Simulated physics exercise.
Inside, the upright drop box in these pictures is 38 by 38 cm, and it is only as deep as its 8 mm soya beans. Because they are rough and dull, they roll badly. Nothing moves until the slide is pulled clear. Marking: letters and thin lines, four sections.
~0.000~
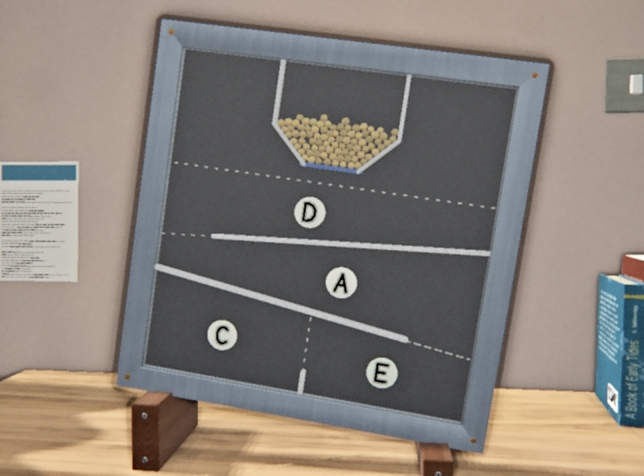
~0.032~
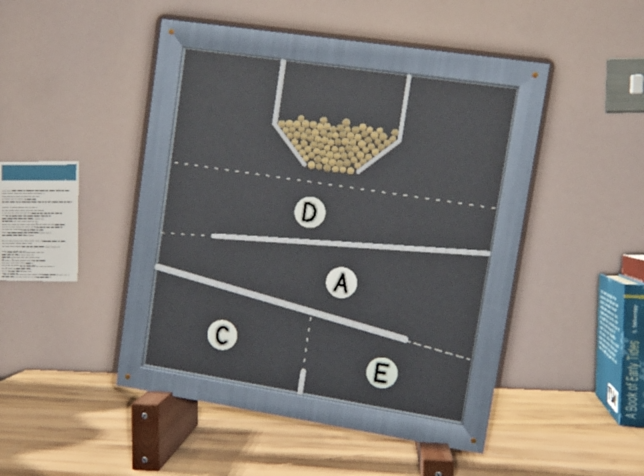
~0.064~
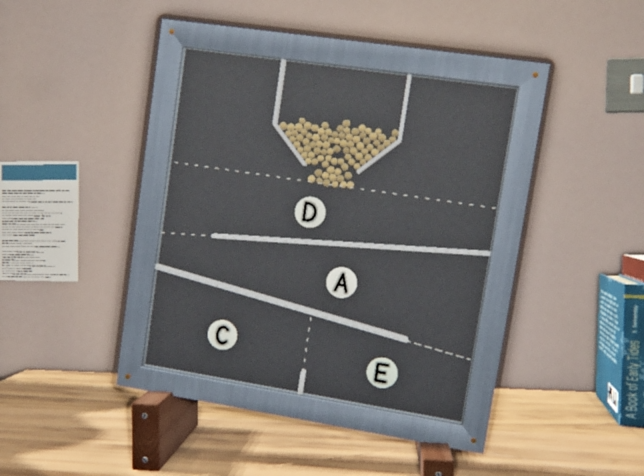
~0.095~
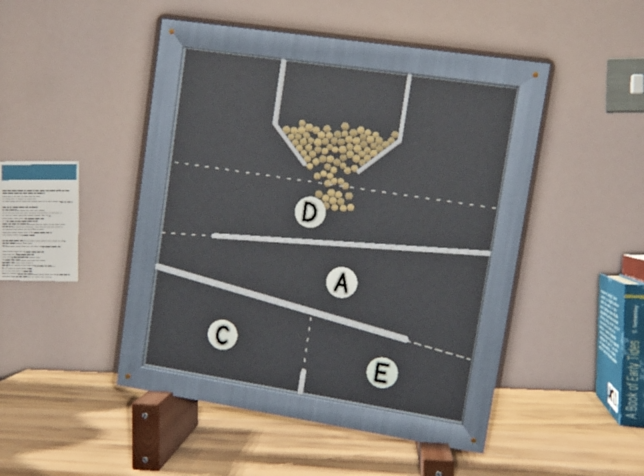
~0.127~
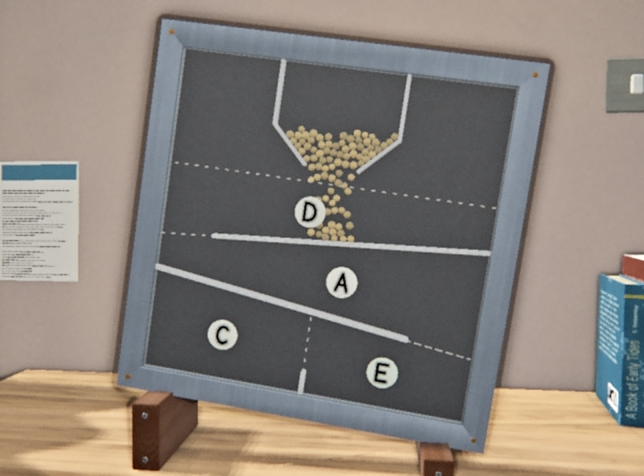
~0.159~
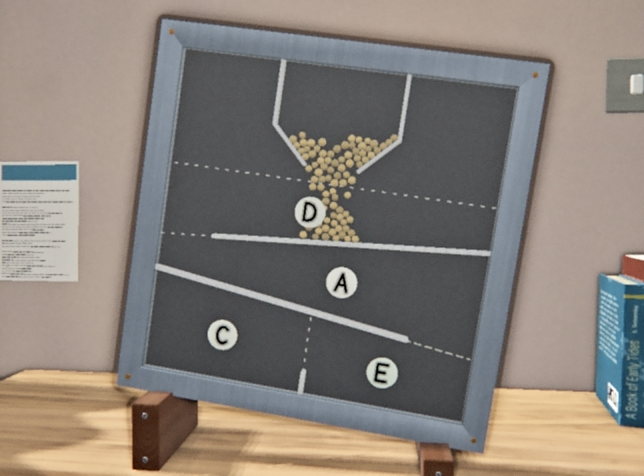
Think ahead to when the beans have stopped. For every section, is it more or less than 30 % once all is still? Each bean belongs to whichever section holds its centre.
A: Less; C: Less; D: More; E: Less than 30 %.
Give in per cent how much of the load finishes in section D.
Close to 100 per cent of the load rests there.
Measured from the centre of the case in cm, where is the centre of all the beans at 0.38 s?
Roughly 1 cm to the right and 1 cm up.
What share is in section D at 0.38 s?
I'd say some 100 in a hundred.
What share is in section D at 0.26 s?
About 85 per cent.
By 0.26 s, the beans' middle is 1 cm right of and 2 cm above the centre; D 85 %.
By 0.38 s, the beans' middle is 1 cm right of and 1 cm above the centre; D 100 %.
By 0.61 s, the beans' middle is 2 cm right of and level with the centre; D 100 %.
All still by 1.9 s, A 0 %, C 0 %, D 100 %, E 0 %.
